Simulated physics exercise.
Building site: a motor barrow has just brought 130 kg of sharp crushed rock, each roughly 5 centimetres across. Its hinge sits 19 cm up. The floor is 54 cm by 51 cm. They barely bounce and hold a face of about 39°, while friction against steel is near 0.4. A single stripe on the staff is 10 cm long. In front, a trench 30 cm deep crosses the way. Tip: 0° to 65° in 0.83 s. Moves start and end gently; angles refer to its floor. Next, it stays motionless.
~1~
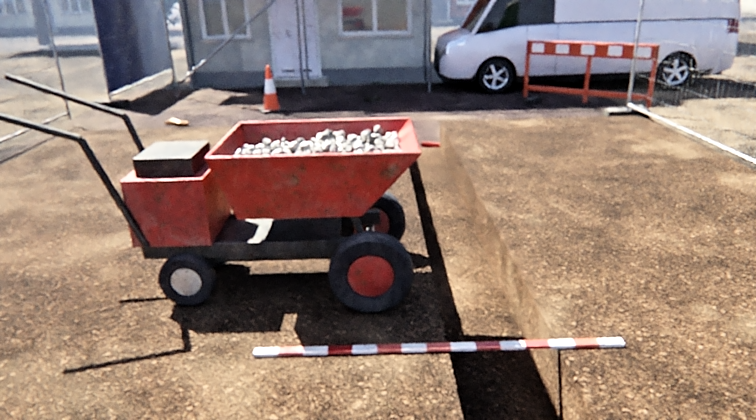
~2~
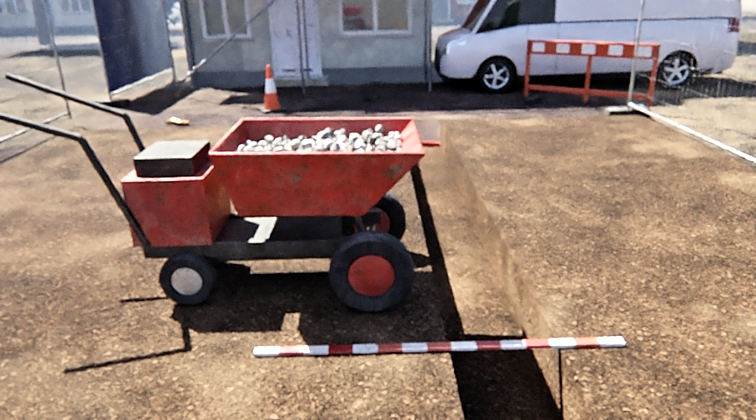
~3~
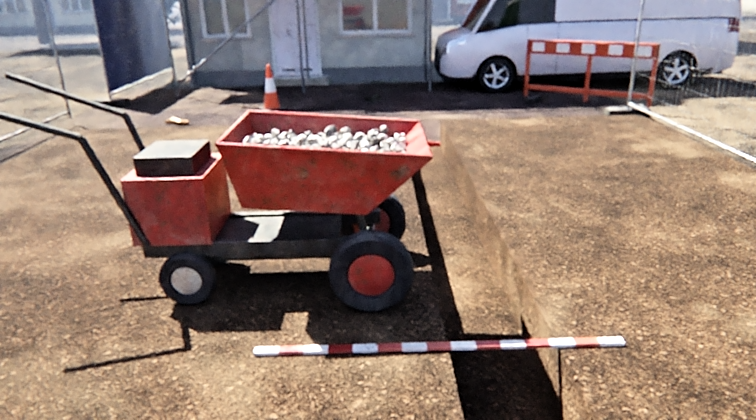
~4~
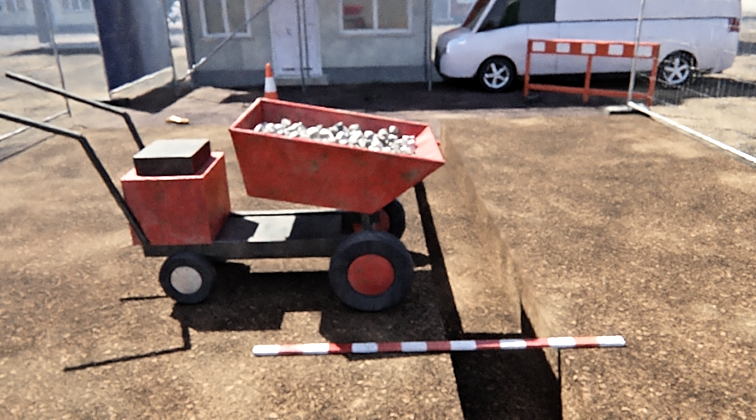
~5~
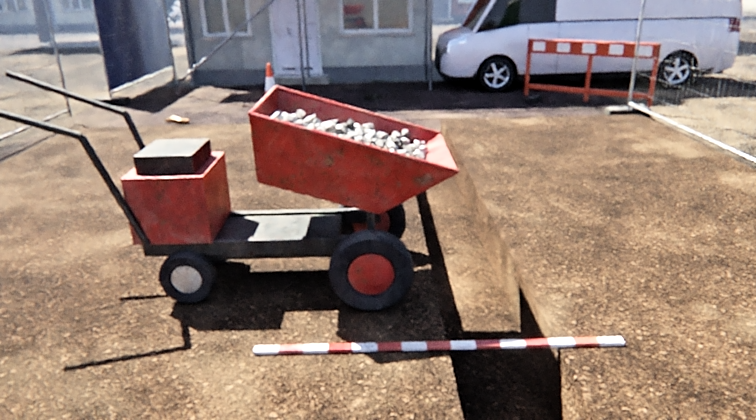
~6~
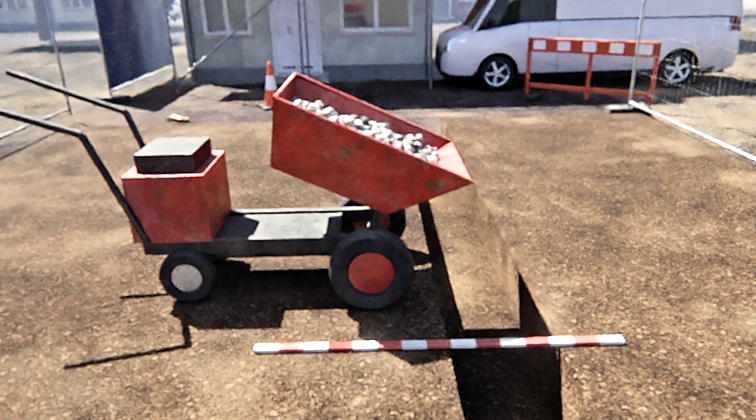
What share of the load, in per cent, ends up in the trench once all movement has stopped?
About 42 per cent.
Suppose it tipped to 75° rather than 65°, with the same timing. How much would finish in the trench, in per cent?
Roughly 60 percent.
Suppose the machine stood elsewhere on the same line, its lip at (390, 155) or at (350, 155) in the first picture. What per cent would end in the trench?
I'd say some 65 per cent and some 80 per cent.
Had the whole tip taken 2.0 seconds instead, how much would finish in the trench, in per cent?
Roughly 55 per cent.
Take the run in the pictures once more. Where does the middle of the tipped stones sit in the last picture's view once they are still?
Somewhere around (515, 298) in the last picture.
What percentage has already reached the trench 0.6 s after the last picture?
About 10%.
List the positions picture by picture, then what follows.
The first frame shows lip at (421, 153), floor tilted 0°, highest stones at (350, 139).
The second frame shows lip at (424, 154), floor tilted 1°, highest stones at (351, 138).
In the third frame, the skip is at 5°, its lip at (432, 157); the top of the load is at (312, 136).
The fourth frame shows lip at (444, 163), floor tilted 10°, highest stones at (292, 129).
In the fifth frame, the skip is at 17°, its lip at (458, 172); the top of the load is at (292, 119).
The sixth frame shows lip at (472, 183), floor tilted 25°, highest stones at (307, 108).
Then, 0.3 s after the last picture the floor is at 55°, 100 % in the skip; the foremost stones are at (475, 202).
Then, 0.6 s after the last picture the floor is at 65°, 86 % in the skip, 9 % in the trench, 5 % past the trench; the foremost stones are at (553, 268).
Then, 0.9 s after the last picture the floor is at 65°, 49 % in the skip, 16 % in the trench, 35 % past the trench; the foremost stones are at (620, 260).
Then, 2.9 s after the last picture the floor is at 65°, 24 % in the skip, 42 % in the trench, 34 % past the trench; the foremost stones are at (659, 252).
